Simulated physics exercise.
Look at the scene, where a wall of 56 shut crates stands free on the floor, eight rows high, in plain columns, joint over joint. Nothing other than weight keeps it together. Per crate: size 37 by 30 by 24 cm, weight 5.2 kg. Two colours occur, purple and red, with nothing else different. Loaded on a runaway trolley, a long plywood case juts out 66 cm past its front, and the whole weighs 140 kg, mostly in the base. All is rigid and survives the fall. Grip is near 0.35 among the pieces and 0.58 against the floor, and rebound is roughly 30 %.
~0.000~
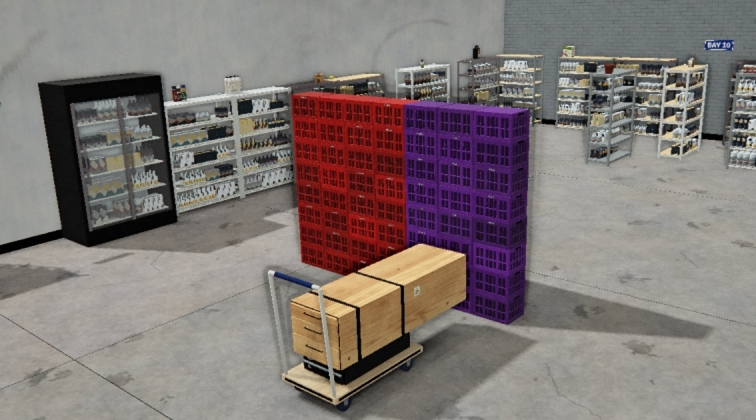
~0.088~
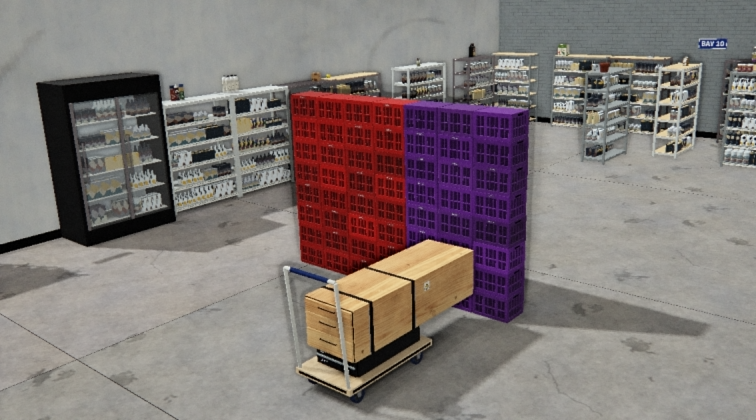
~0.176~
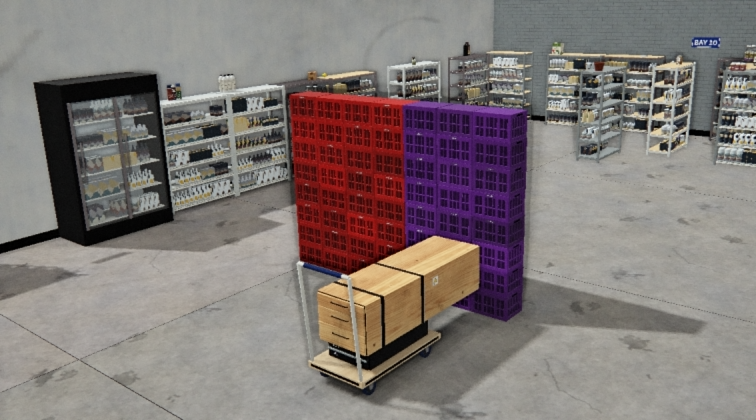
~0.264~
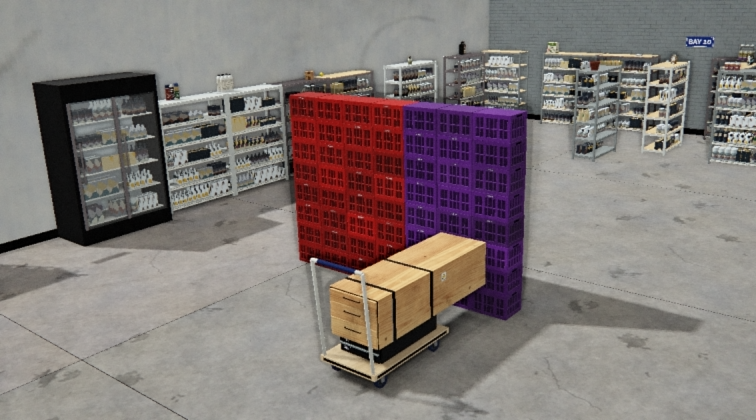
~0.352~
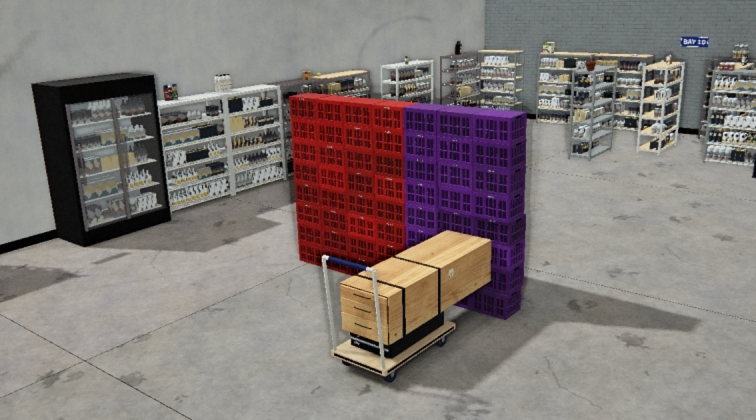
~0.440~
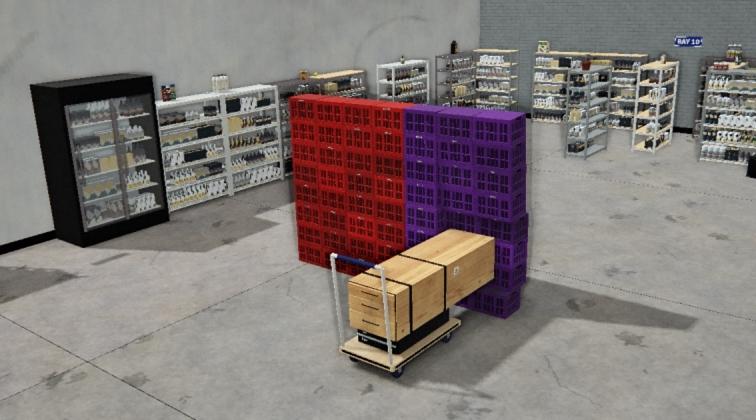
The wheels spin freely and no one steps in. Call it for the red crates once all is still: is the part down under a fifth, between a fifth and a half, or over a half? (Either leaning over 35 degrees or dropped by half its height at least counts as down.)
Down part: Under a fifth.
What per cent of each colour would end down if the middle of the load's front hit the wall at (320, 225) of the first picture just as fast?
That would leave red at 40 % and purple at 0 %.
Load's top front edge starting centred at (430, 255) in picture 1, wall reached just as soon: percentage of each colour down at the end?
You'd end up with red at 0 per cent down and purple at 60 per cent.
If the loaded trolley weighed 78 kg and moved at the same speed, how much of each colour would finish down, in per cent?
In that case red comes to 0 and purple to 60 percent.
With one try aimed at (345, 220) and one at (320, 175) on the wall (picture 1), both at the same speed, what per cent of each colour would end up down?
First try then second: Red 40 and 50, purple 0 and 0 per cent.
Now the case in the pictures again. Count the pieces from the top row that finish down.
Exactly 2.
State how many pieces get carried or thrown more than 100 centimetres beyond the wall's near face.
Roughly 4.
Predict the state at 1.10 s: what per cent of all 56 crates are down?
By then, 25 per cent.
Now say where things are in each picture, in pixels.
In the first frame (pixels give the middle of a visible side; the camera moves round a little), load (462, 270) 39 cm short of the wall; top red crate (388, 116); top purple crate (492, 126); none has stirred.
The second frame shows load (470, 265) 28 cm short of the wall; top red crate (387, 116).
The third frame shows load (476, 261) 17 cm short of the wall; top red crate (387, 116).
The fourth frame shows load (482, 257) 58 mm short of the wall; top red crate (387, 117).
The fifth frame shows load (488, 254) 37 mm into the wall's line; top red crate (387, 118); movement in 6 of them.
The sixth frame shows load (492, 252) 11 cm into the wall's line; top red crate (387, 119); top purple crate (491, 132) 4° from how it stood; movement in 14 of them.
After 0.80 s, load 27 cm past the wall's line, still rolling; none of the 32 red crates down (0 of 56 in all colours); top red crate unmoved; top purple crate 17° from how it stood.
After 1.10 s, load 34 cm past the wall's line, still rolling; none of the 32 red crates down (14 of 56 in all colours); top red crate unmoved; top purple crate 37° from how it stood, 50 cm lower.
After 1.68 s, load 39 cm past the wall's line, stopped; none of the 32 red crates down (14 of 56 in all colours); top red crate unmoved; top purple crate on its side.
In the end (2.7 s), load 39 cm past the wall's line, stopped; none of the 32 red crates down (14 of 56 in all colours); top red crate unmoved; top purple crate upside down. That is 0 per cent. From the last view, middles, top red crate near (396, 117), top purple crate near (520, 348).
